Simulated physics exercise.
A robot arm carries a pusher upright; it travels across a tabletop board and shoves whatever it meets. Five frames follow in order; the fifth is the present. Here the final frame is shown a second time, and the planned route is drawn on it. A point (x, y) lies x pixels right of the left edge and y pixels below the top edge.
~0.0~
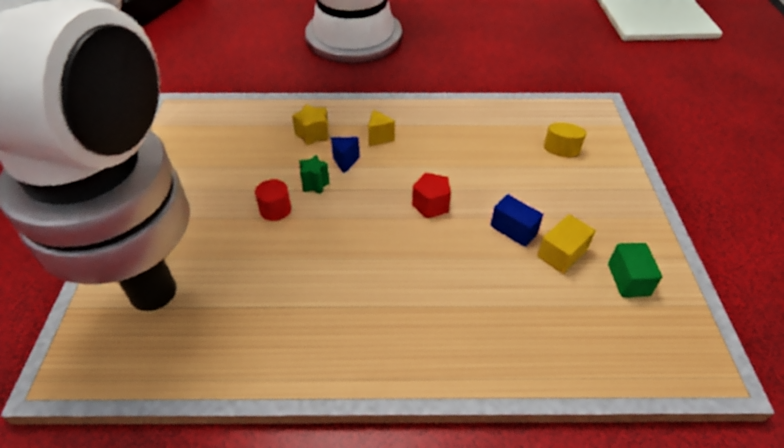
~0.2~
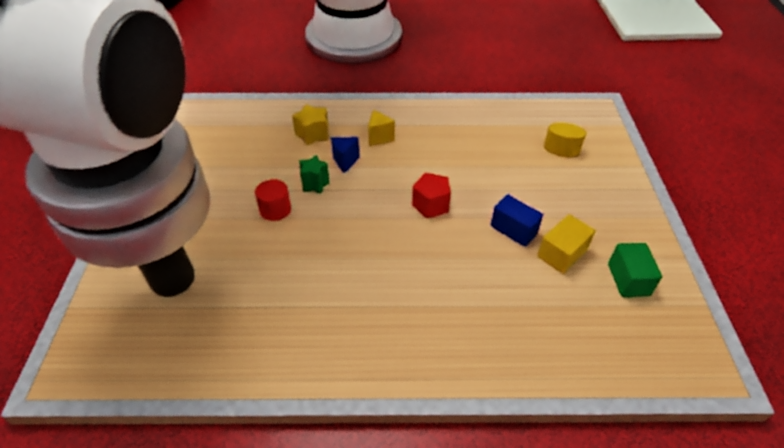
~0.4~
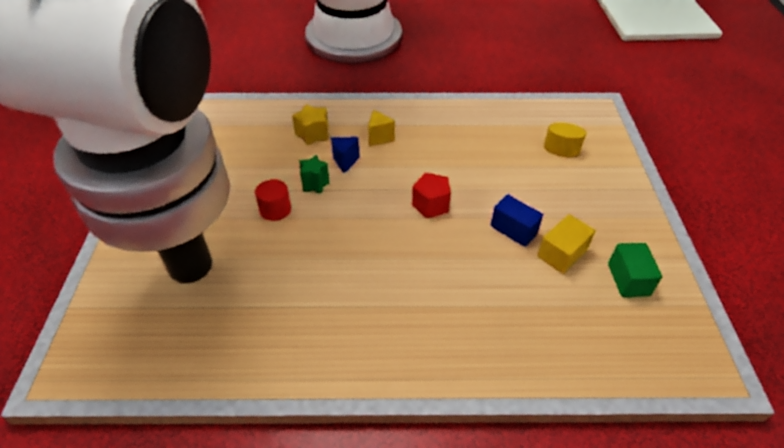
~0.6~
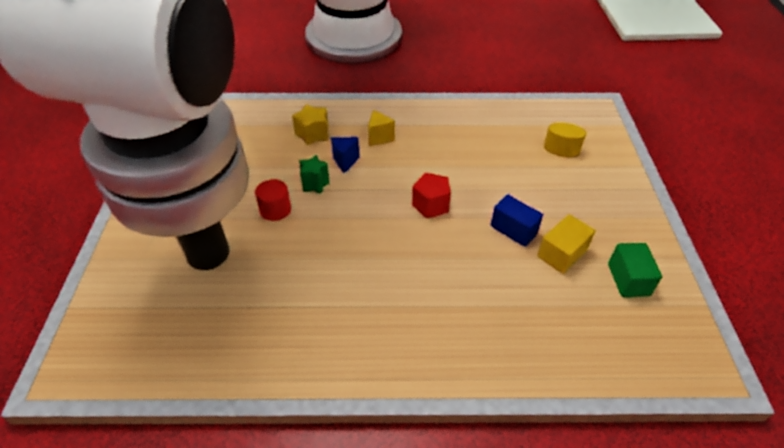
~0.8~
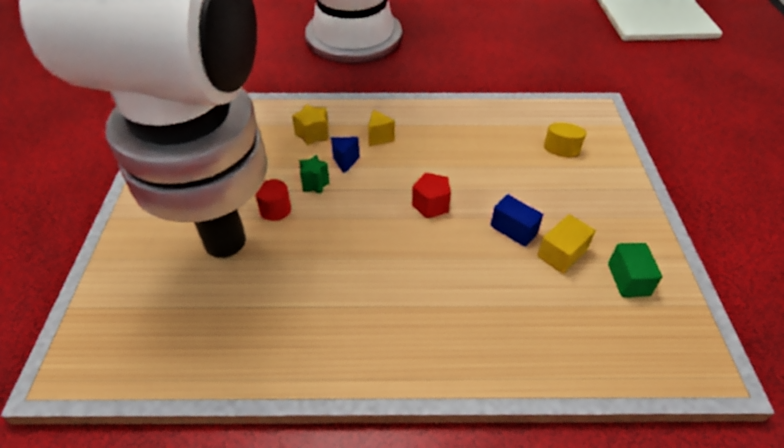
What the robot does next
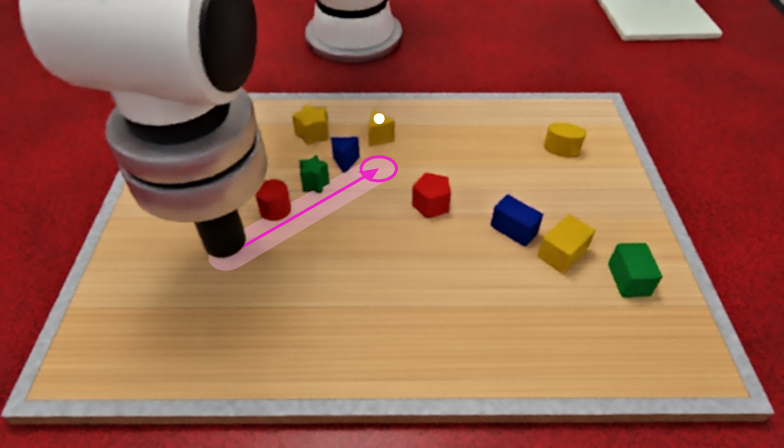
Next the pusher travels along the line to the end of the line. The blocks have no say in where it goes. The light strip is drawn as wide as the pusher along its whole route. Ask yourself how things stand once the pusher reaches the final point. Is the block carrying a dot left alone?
Answer: Yes.
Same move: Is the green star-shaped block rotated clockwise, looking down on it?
Going by the path, no.
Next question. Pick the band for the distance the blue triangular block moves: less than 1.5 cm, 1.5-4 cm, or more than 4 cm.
It will fall in the lowest band, under 1.5 cm.
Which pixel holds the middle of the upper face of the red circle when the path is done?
I think it will end close to (287, 170).
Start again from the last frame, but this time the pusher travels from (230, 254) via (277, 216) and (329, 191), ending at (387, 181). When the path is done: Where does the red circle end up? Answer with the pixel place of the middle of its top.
That would be at about pixel (299, 155).
The line goes from (230, 254) directly to (379, 169); the dot is on the yellow triangular block.
On the path given first. One third of the way, pusher at (282, 211); red circle at (282, 178).
Two thirds of the way, pusher at (333, 183); red circle at (287, 170); green star-shaped block at (322, 155), turned 20° anticlockwise.
At the end, pusher at (379, 157); red circle at (287, 170); green star-shaped block at (326, 152), turned 60° anticlockwise; blue triangular block unmoved; yellow triangular block unmoved.
